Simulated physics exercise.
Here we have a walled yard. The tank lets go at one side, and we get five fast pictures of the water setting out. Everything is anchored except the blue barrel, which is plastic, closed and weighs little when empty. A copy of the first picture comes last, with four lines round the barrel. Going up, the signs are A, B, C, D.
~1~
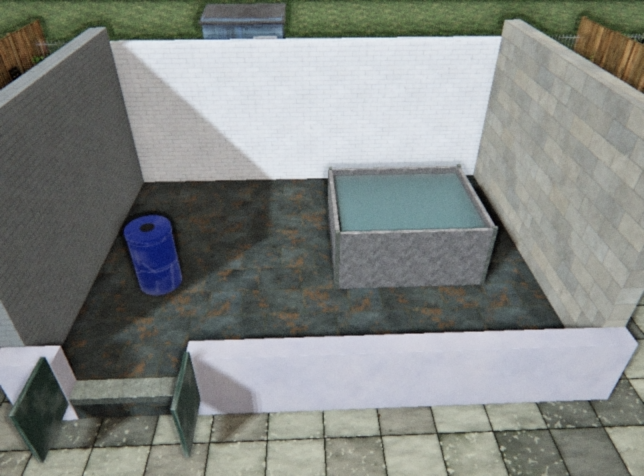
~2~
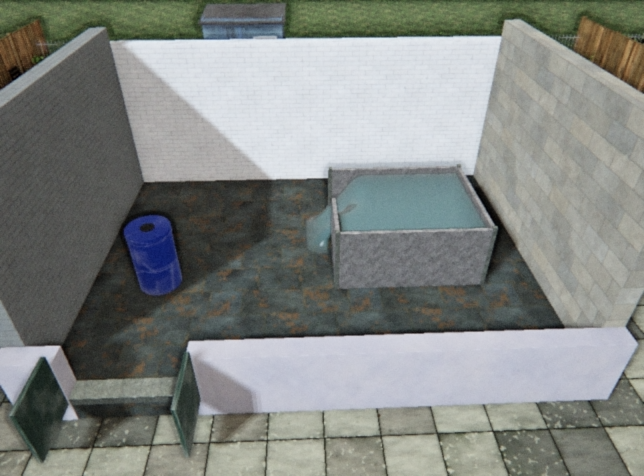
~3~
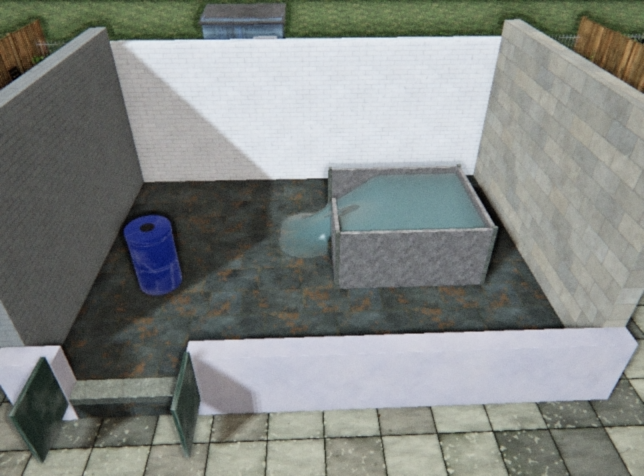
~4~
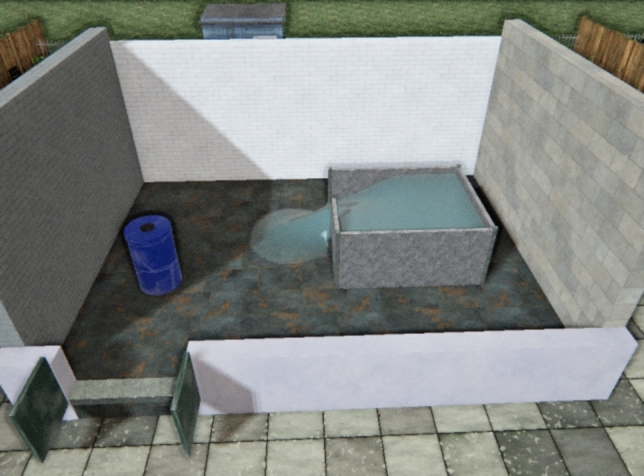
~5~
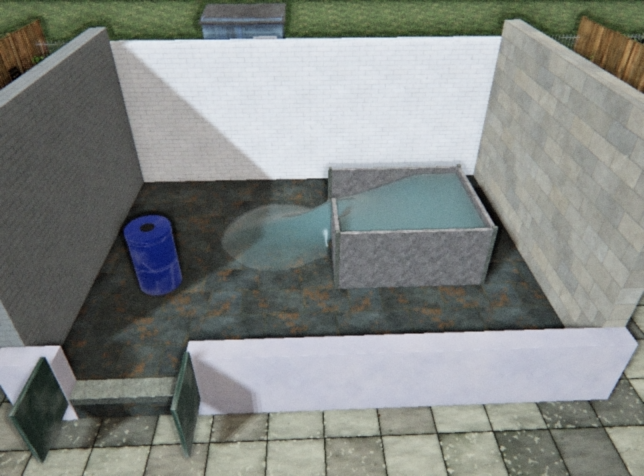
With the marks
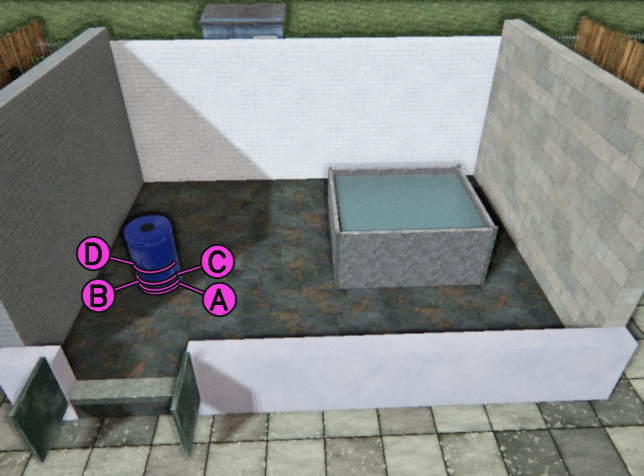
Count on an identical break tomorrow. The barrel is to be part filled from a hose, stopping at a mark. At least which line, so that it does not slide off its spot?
Choose D.
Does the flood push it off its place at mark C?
Yes, it does.
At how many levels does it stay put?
One of the four.
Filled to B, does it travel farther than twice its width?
Yes.
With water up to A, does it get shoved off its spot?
Yes, it does.
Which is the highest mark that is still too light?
Mark C.
On the marked copy, A at (156, 293); B at (155, 290); C at (153, 283); D at (150, 272); from the bottom up A, B, C, D.
With A, it is washed out through the gate.
With B, it is washed out through the gate.
With C, it is pushed about its own width away.
With D, it does not move.
